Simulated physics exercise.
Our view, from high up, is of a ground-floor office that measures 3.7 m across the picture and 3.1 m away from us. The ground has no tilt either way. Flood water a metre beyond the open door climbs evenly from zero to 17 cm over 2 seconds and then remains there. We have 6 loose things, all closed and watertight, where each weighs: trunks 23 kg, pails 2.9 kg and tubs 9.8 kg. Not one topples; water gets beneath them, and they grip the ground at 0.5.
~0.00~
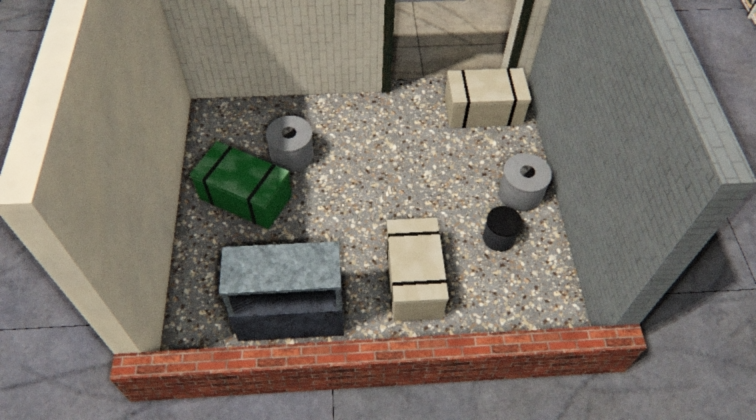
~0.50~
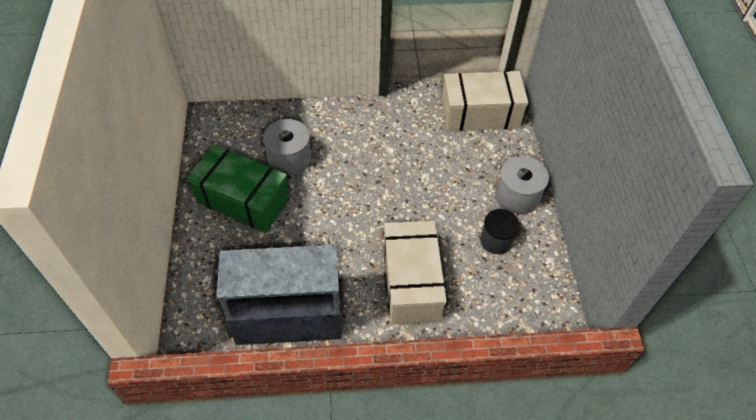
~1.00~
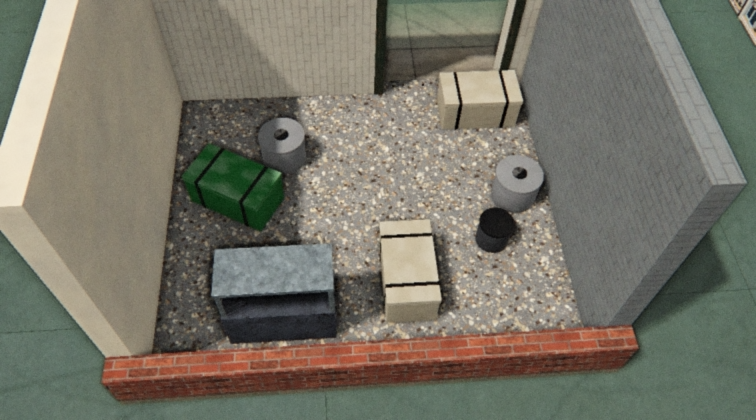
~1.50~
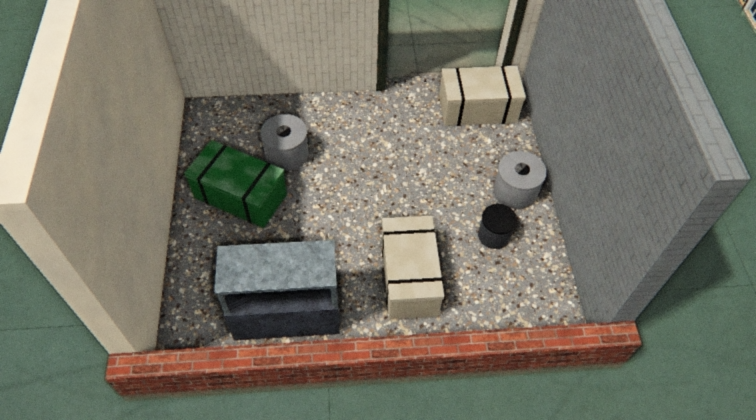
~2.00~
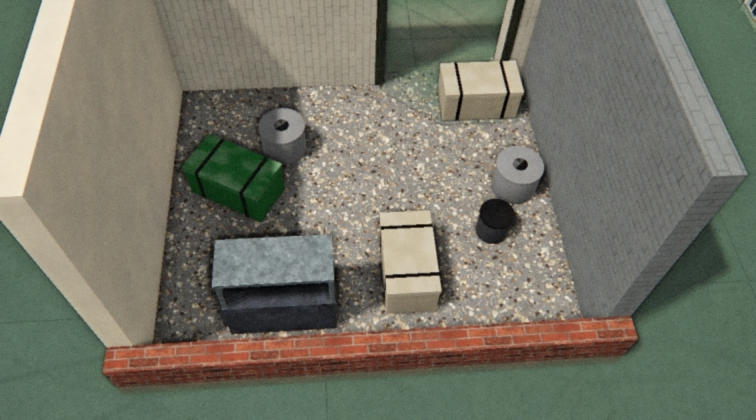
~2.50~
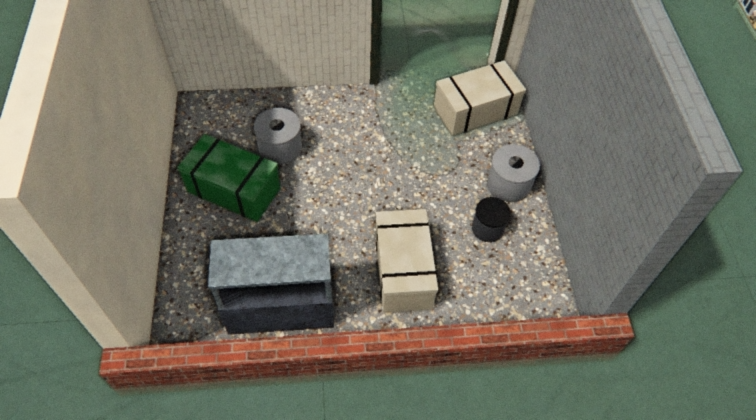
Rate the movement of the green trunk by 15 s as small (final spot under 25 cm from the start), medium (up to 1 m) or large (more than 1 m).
Large.
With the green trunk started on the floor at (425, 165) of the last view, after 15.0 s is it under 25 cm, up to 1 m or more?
By then it winds up well off.
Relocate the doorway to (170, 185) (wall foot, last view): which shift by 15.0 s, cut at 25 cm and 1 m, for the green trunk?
Note: Green trunk displaced a long way.
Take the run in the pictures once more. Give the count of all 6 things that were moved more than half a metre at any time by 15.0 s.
It adds up to 6.
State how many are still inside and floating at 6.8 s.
The number is 4.
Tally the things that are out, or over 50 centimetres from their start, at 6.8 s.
It comes to 3.
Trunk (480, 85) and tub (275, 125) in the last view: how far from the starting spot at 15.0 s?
First 200 cm, then 200 cm.
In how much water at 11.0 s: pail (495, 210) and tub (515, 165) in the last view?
First roughly 12 cm, second roughly 12 cm.
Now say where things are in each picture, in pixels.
The first picture shows the green trunk at (239, 173) rests on the ground; water covers 0.0 m2; 0 of 6 have shifted.
The second picture shows the green trunk at (237, 176), on the bottom; water covers 0.0 m2; 0 of 6 have shifted.
The third picture shows the green trunk at (232, 175), on the bottom; 0.0 m2 under water; 0 of 6 have shifted.
The fourth picture shows the green trunk at (234, 171) rests on the ground; water covers 0.0 m2; 0 of 6 have shifted.
The fifth picture shows the green trunk at (232, 165) rests on the ground; water covers 0.3 m2; 0 of 6 have shifted.
The sixth picture shows the green trunk at (227, 165), on the bottom; 1.0 m2 under water; 1 of 6 have shifted.
After 3.5 s the green trunk is near (227, 165), 0.0 m from its start, aground; 0 afloat.
After 6.8 s the green trunk is near (227, 165), 0.0 m from its start, aground; 4 afloat.
After 11.0 s the green trunk is near (238, 90), 0.9 m from its start, afloat; 6 afloat.
After 15.0 s the green trunk is near (396, 156), 1.6 m from its start, afloat; 6 afloat.
